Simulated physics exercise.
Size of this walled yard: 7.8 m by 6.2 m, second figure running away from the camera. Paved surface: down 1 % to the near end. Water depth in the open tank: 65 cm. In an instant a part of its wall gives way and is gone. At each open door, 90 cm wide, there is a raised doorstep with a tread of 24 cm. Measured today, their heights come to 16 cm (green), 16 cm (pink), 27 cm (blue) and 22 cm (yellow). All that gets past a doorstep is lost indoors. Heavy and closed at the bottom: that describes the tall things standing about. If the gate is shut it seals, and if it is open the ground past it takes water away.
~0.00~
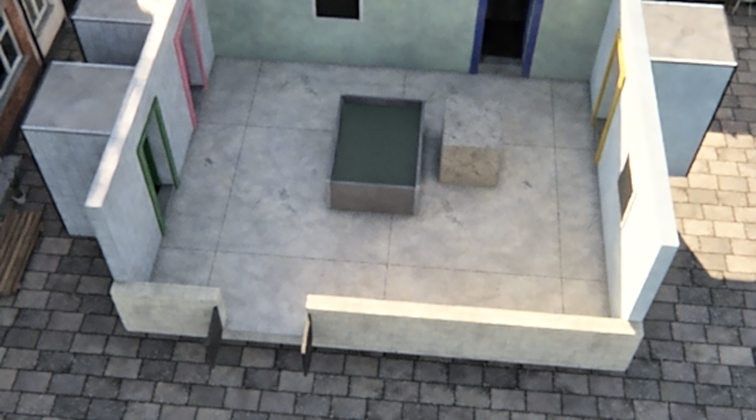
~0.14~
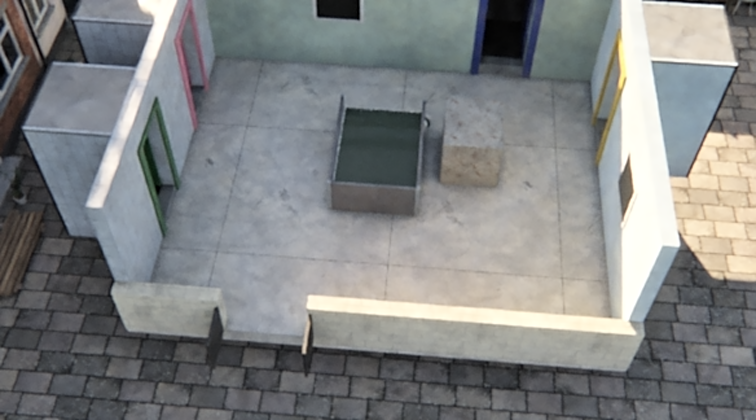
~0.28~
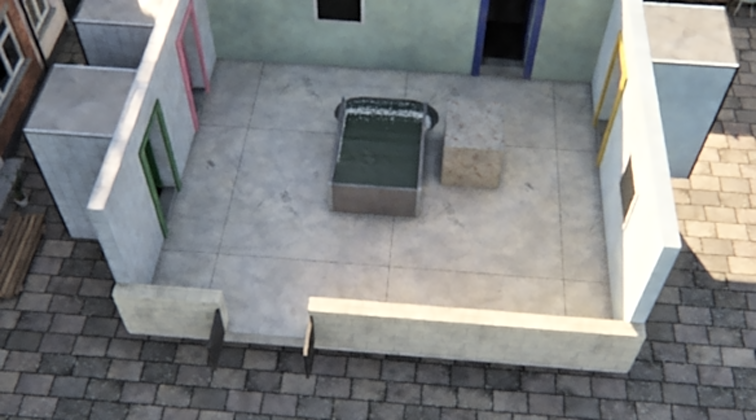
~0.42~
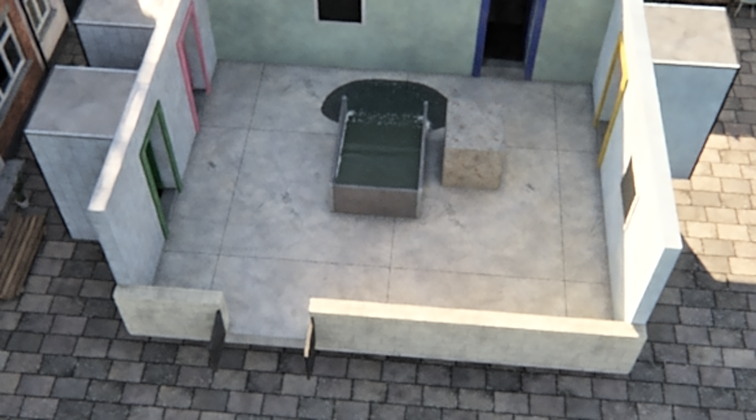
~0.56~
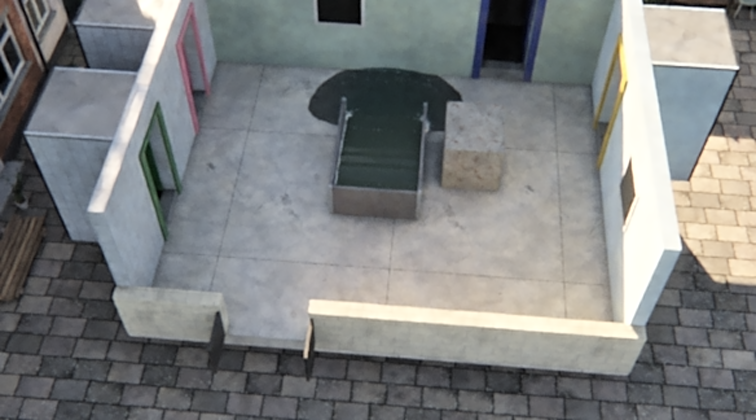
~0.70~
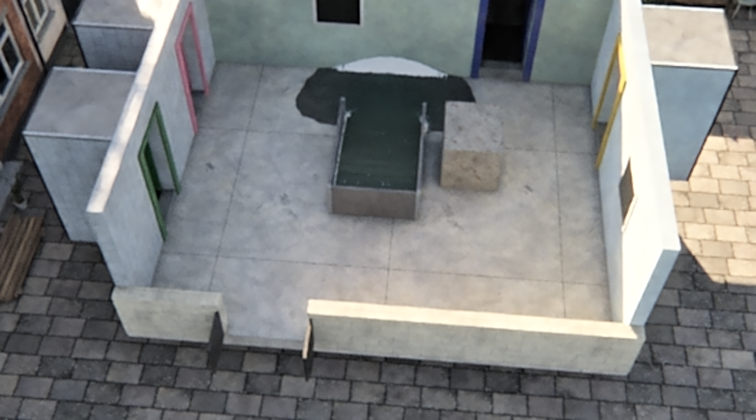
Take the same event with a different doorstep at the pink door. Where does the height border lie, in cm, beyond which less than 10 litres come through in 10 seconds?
It lies at roughly 14 cm.
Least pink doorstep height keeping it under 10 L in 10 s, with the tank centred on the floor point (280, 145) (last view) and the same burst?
About 13.0 cm.
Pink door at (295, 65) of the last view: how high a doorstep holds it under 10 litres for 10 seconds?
You'd want it roughly 10.5 cm high.
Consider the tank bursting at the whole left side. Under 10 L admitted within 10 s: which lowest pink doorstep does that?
Some 23 centimetres.
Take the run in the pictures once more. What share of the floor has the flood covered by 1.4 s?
Wet share: Near 15 %.
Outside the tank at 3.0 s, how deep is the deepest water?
27 cm.
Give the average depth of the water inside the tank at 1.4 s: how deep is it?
35 cm, roughly.
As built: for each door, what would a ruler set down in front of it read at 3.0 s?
At the green door the depth is 0 cm, at pink 19 cm, at blue 10 cm and at yellow 17 cm.
After 1.4 s water covers 15 % of the floor, deepest (40 cm) near (388, 74); it has not reached the pink door.
After 3.0 s water covers 35 % of the floor, deepest (27 cm) near (214, 69); 19 cm at the pink door, 0 litres in over its 16 cm doorstep.
After 10.0 s water covers 95 % of the floor, deepest (10 cm) near (337, 330); 4 cm at the pink door, 4 litres in over its 16 cm doorstep.
At the pink door as built, the water arrived by 2.3 s and peaked near 19 cm at 3.0 s.
Run again over the same 10 s with other heights there, 15 litres in over 13 cm, 2 litres over 17.5 cm. The limit of 10 litres is kept from about 14 cm up.
